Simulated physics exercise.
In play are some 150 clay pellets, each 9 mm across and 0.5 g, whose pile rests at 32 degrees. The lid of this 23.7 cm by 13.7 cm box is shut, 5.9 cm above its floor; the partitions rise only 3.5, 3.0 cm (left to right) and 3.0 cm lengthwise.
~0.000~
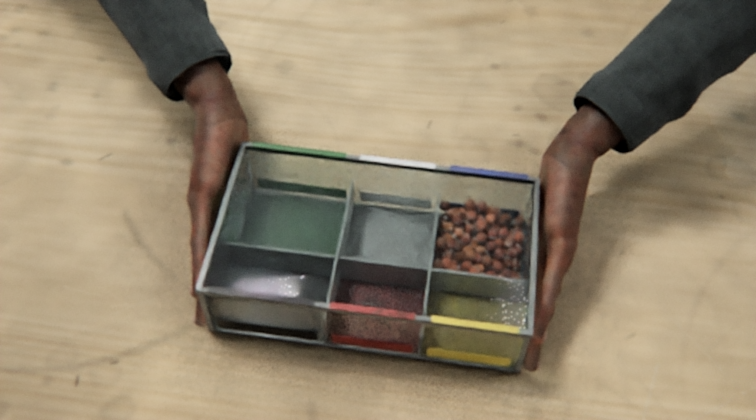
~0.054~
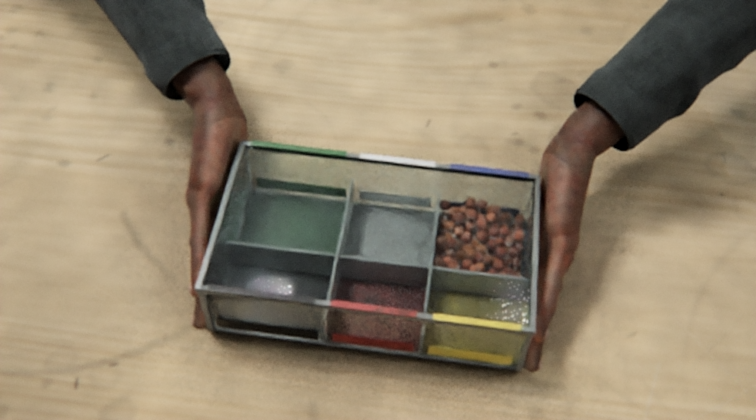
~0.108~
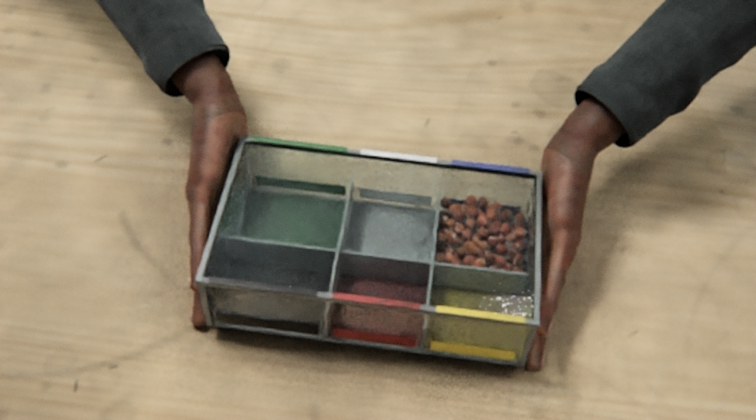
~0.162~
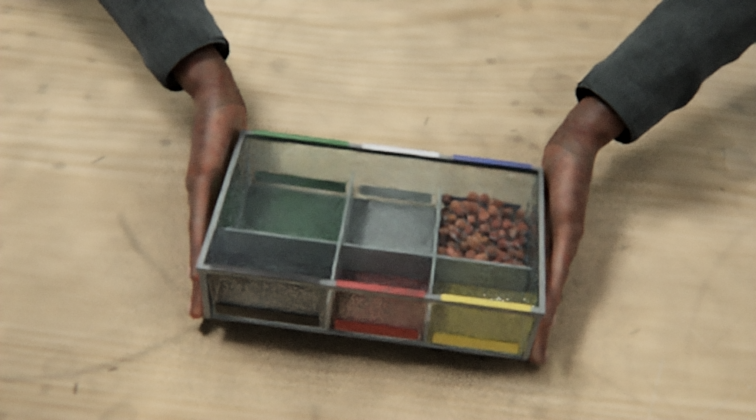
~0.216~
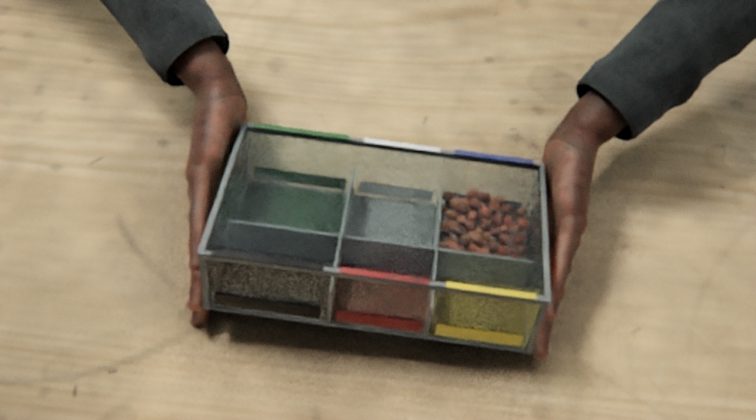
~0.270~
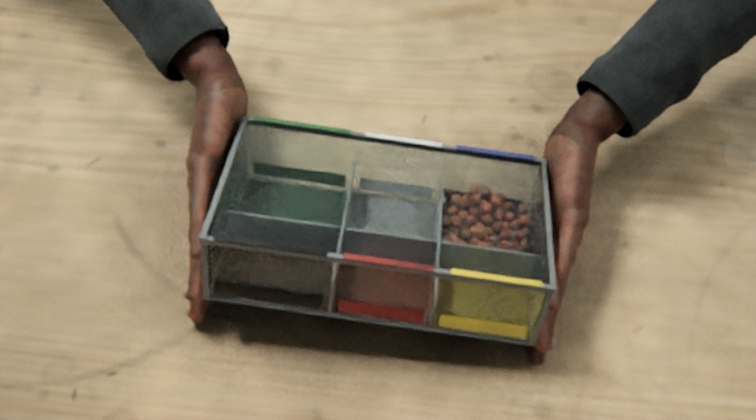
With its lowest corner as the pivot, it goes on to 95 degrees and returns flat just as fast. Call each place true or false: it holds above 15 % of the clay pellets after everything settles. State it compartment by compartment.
Red: False, blue: True, green: False, yellow: False, white: False, black: False.
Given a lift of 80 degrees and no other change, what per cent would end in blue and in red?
Blue: 100; red: 0 (per cent).
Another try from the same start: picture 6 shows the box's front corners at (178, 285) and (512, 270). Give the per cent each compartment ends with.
Red 0, blue 20, green 70, yellow 0, white 5, black 0.
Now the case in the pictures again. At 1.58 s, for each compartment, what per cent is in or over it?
Red 0, blue 100, green 0, yellow 0, white 0, black 0.
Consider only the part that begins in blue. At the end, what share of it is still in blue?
Share retained: Approx. 100 %.
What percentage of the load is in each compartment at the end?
Red 0 / blue 100 / green 0 / yellow 0 / white 0 / black 0, all in percent.
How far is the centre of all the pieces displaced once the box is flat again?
1.0 cm or thereabouts.
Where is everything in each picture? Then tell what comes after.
The first frame shows box tilt 0 degrees, front corners at (202, 288) and (527, 331); blue 100 %.
The second frame shows box tilt 1 degrees, front corners at (202, 287) and (529, 329).
The third frame shows box tilt 3 degrees, front corners at (202, 279) and (533, 321), lowest corner right back.
The fourth frame shows box tilt 7 degrees, front corners at (203, 266) and (539, 310), lowest corner right back.
The fifth frame shows box tilt 10 degrees, front corners at (205, 252) and (544, 299), lowest corner right back.
The sixth frame shows box tilt 14 degrees, front corners at (206, 238) and (550, 287), lowest corner right back; blue 100 %. The box's pace is about 65 degrees a second.
After 1.58 s, tilt 95 degrees; blue 100 %.
After 2.46 s, tilt 43 degrees; blue 100 %.
Then, at 3.34 s, tilt 0 degrees; blue 100 %.
In the end, at 3.8 s, red 0 %, blue 100 %, green 0 %, yellow 0 %, white 0 %, black 0 %.
